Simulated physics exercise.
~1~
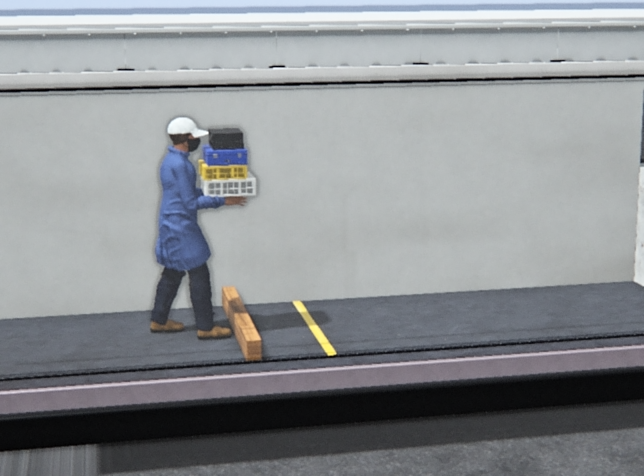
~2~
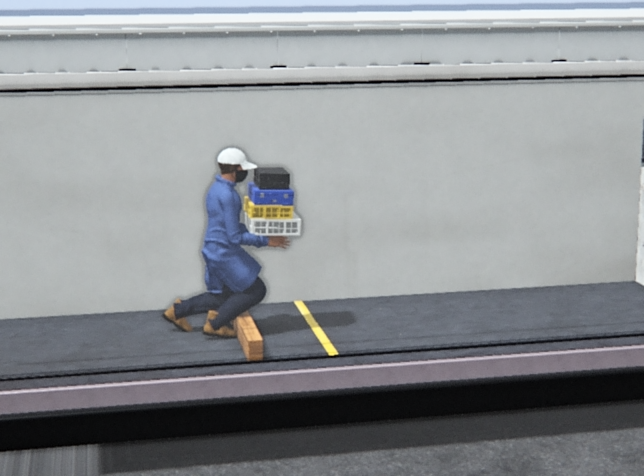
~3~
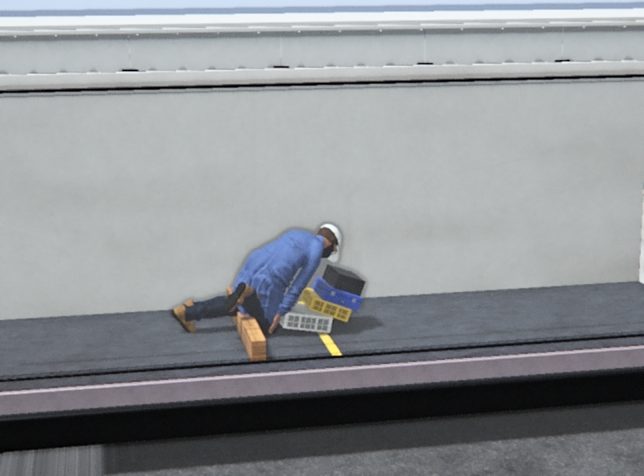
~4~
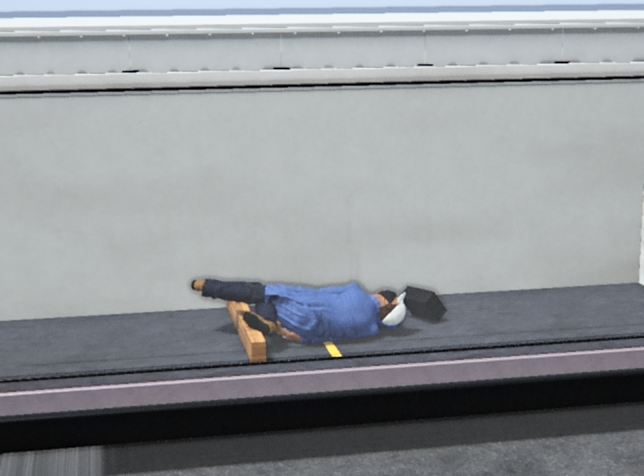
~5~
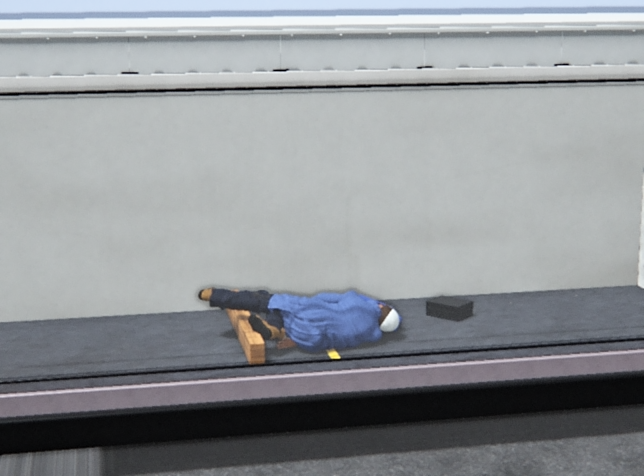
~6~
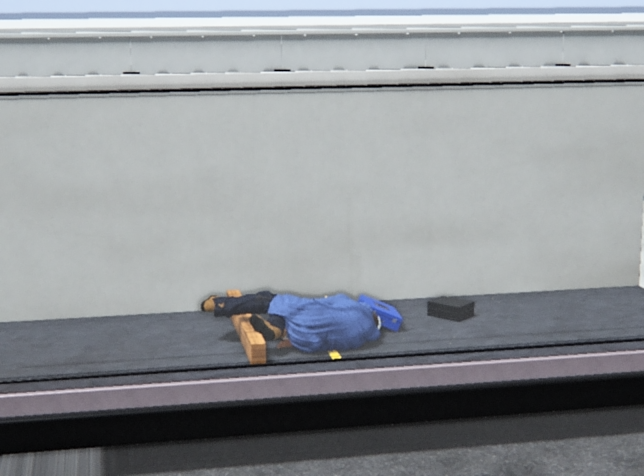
A courier carrying stacked crates pitches forward over a low beam and lies across the yellow line.
